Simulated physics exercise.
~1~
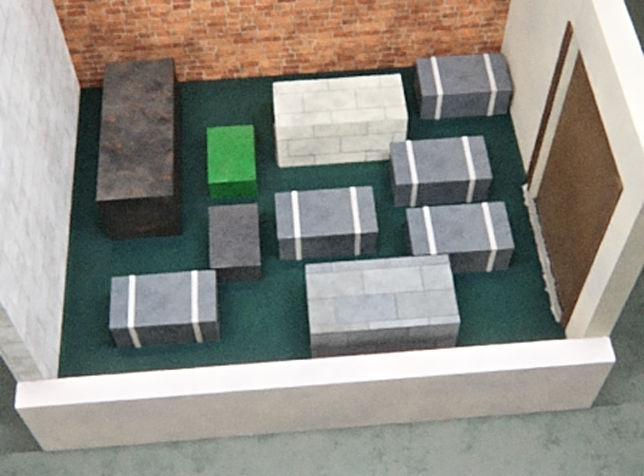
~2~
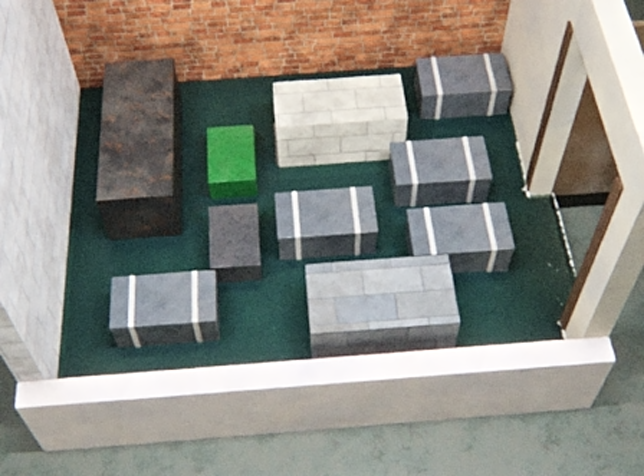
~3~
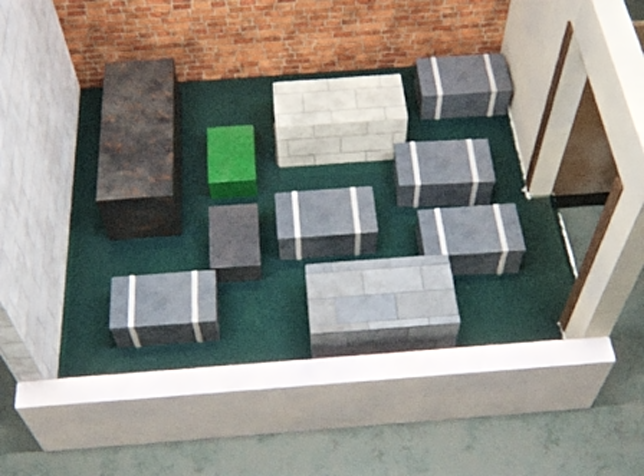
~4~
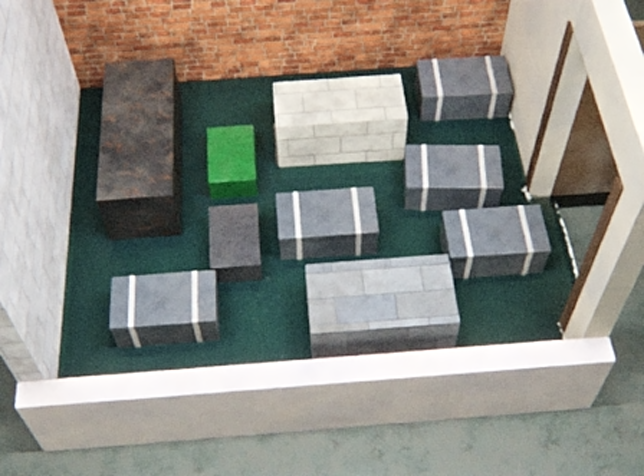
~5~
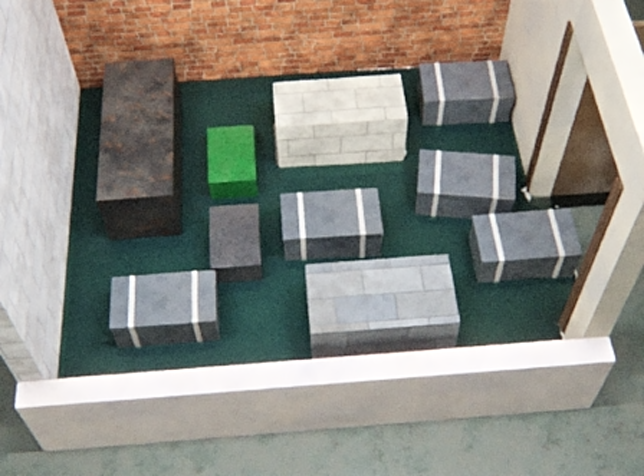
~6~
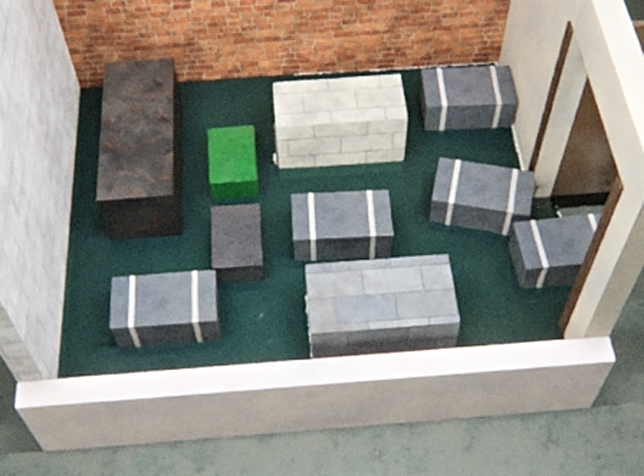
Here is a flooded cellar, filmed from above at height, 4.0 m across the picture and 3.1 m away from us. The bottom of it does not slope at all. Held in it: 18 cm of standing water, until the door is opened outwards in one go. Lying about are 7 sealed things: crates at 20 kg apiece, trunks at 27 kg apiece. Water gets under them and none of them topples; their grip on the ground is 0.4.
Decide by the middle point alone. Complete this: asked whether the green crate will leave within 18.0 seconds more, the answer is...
The answer is no.
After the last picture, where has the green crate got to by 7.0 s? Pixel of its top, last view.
Estimated pixel: About (352, 188).
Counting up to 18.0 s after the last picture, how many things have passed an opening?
It comes to 5.
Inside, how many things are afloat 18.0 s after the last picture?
0.
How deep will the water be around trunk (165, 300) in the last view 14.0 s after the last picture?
Around 7 centimetres.
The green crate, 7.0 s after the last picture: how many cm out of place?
By that time, close to 100 cm.
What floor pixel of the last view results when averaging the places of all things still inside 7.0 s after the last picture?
Near (382, 259).
Then, 2.0 s after the last picture the green crate is near (264, 170), 0.3 m from its start, afloat; 2 of 7 are out; 5 afloat.
Then, 7.0 s after the last picture the green crate is near (352, 188), 1.1 m from its start, afloat; 4 of 7 are out; 3 afloat.
Then, 14.0 s after the last picture the green crate is near (484, 213), 2.2 m from its start, aground; 5 of 7 are out; 0 afloat.
Then, 18.0 s after the last picture the green crate is near (484, 213), 2.2 m from its start, aground; 5 of 7 are out; 0 afloat.
